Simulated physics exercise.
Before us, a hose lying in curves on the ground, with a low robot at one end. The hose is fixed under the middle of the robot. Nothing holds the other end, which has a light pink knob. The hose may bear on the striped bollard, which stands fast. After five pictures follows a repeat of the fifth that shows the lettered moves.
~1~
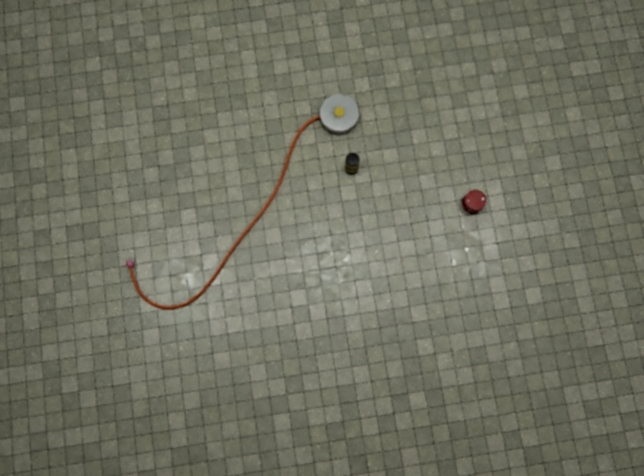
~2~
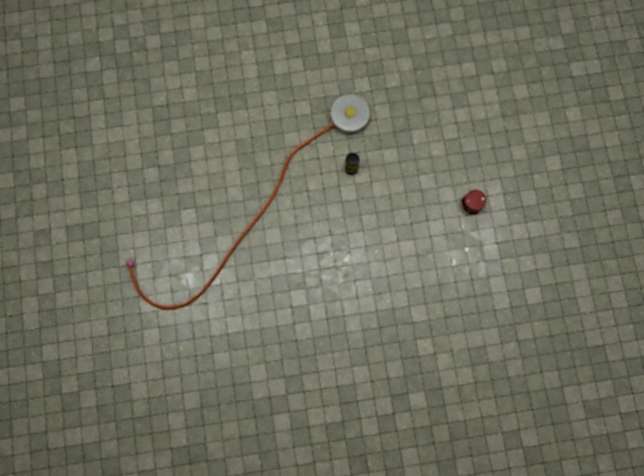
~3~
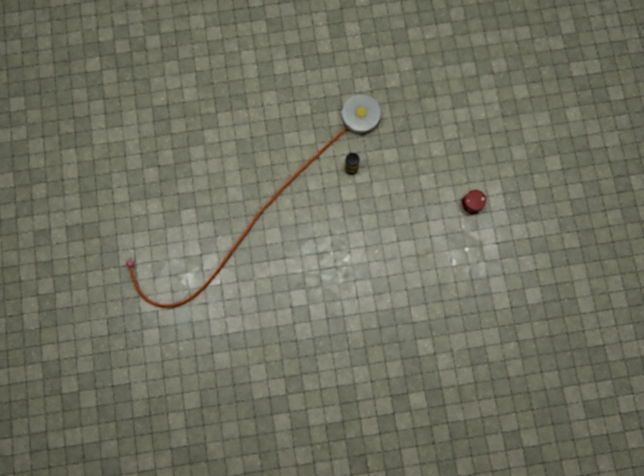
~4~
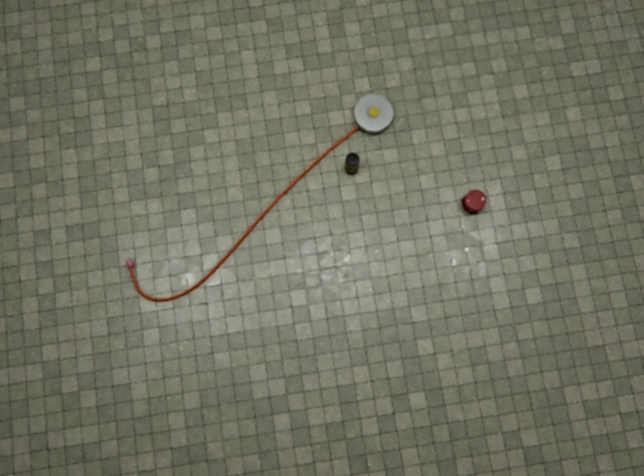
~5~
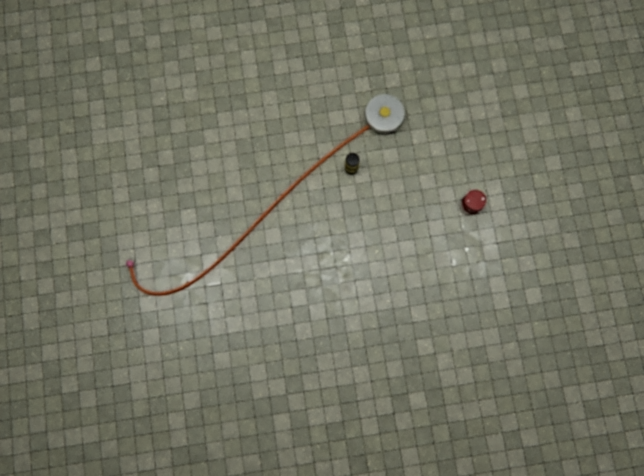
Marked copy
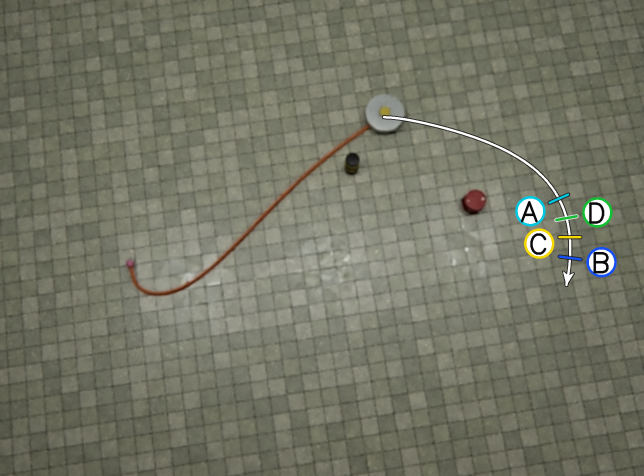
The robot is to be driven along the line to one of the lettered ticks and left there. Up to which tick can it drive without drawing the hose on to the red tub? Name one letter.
C.
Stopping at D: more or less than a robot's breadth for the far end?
More.
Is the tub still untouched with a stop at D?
Yes.
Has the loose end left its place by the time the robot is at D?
By then, yes.
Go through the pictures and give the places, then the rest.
Red tub (474, 202); bollard (352, 164); robot (339, 115), in the first picture.
Robot (350, 115); bollard (352, 164), in the second picture.
Robot (361, 115); red tub (474, 202), in the third picture.
Robot (374, 115); free end (130, 264), in the fourth picture.
Robot (384, 115); bollard (352, 164); free end (130, 264); red tub (474, 202), in the fifth picture.
On the marked copy, A at (559, 199); B at (570, 258); C at (570, 237); D at (567, 218); the route from (384, 117) via (523, 160) to (566, 285).
Taking C. A third of the way, robot (466, 131), middle of the hose (308, 187), free end (162, 269).
Two thirds of the way, robot (541, 171), middle of the hose (370, 160), free end (226, 235).
When it is over, robot (572, 236), middle of the hose (411, 171), free end (263, 213); only the bollard has been touched, if anything.
As for the rest, A is safe but short; B brings the hose against the tub; D is safe but short.
